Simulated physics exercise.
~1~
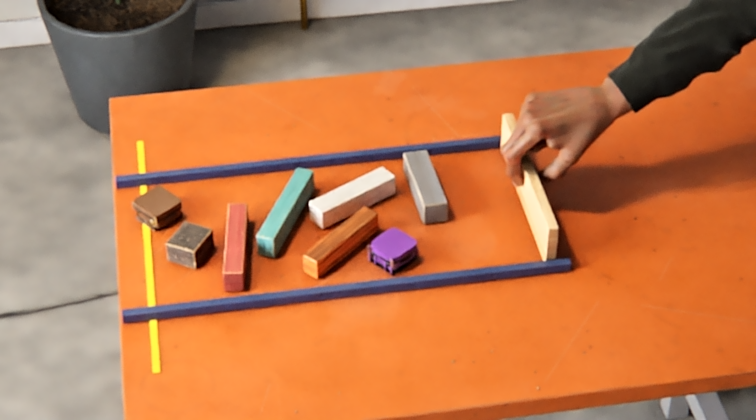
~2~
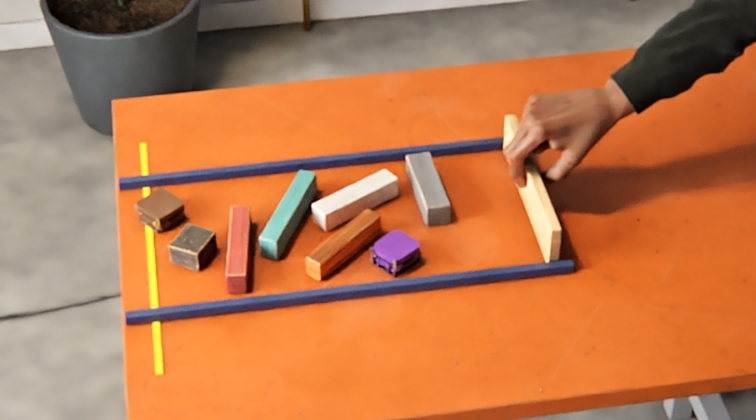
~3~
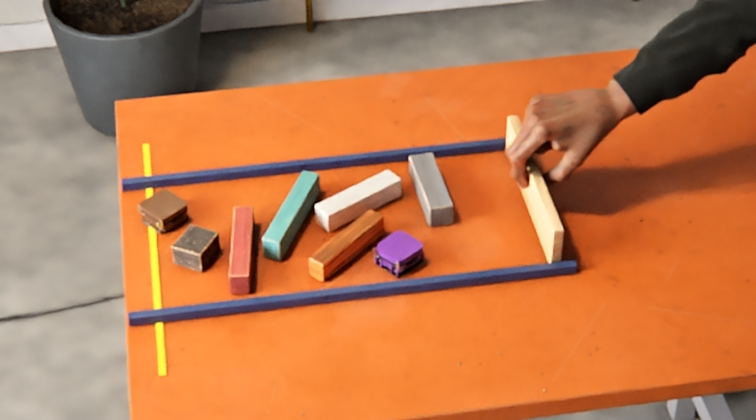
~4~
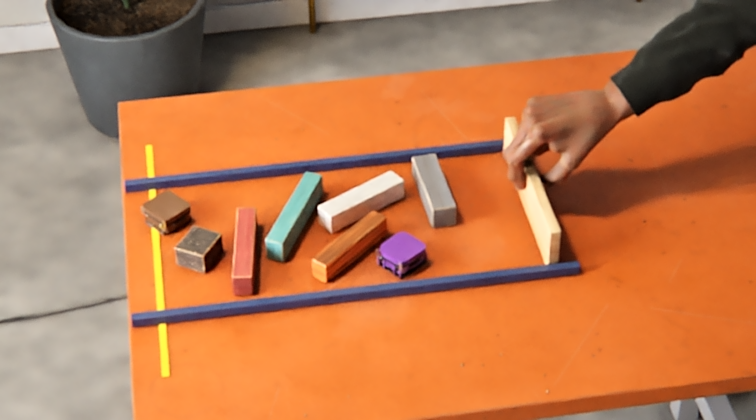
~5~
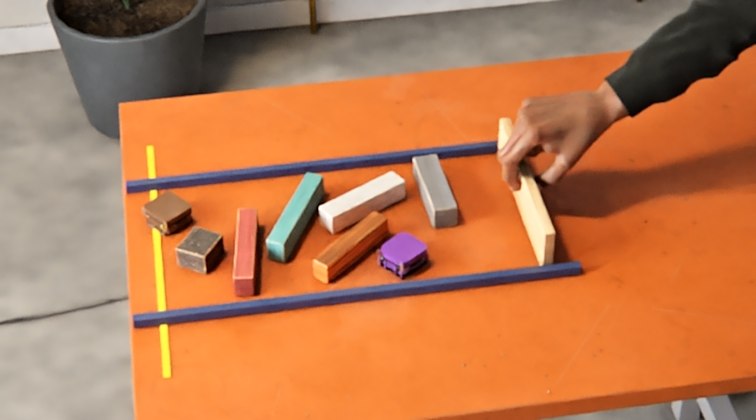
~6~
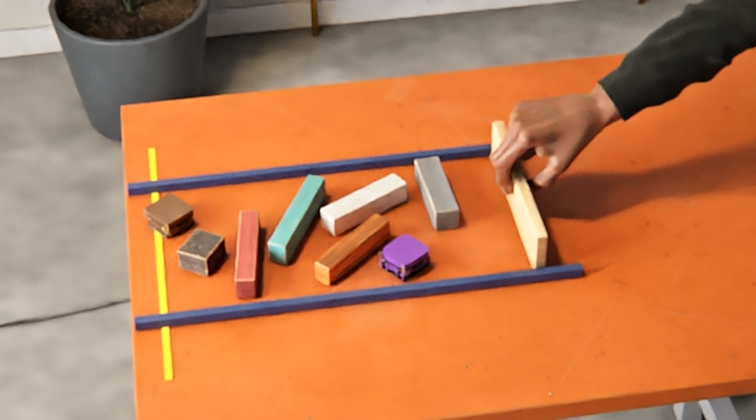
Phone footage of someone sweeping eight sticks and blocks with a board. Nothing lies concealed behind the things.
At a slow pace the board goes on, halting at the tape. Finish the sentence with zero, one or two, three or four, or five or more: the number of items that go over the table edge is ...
The number of items that go over the table edge is five or more.
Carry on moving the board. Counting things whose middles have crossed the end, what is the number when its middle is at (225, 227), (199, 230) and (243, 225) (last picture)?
1; 3; 0.
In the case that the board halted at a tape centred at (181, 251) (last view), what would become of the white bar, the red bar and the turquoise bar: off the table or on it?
As for the white bar, it keeps its place; the red bar ends up falling; the turquoise bar ends up falling.
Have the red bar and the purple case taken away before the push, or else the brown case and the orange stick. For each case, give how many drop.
First try: 4 fallen; other try: 4.
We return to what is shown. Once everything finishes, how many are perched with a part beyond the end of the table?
In total, 1 of them.
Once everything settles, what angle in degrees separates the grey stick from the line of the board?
About 0 degrees.
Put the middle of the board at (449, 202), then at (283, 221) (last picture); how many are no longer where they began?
At the first place 1, at the second 7.
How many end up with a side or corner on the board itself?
In total, 2.
Soon after, none off yet; brown case at rest near (170, 217); black block at rest near (202, 252); red bar at rest near (248, 254).
Then, none off yet; brown case at rest near (170, 217); black block moving near (197, 253); red bar moved a little near (229, 252).
Further on, none off yet; brown case moved about its own width near (126, 209); black block tipped well over near (109, 271); red bar moved about its own width near (139, 255).
At rest, the number that fall off is five or more; fallen, white bar, orange stick, turquoise bar, red bar, black block and brown case.
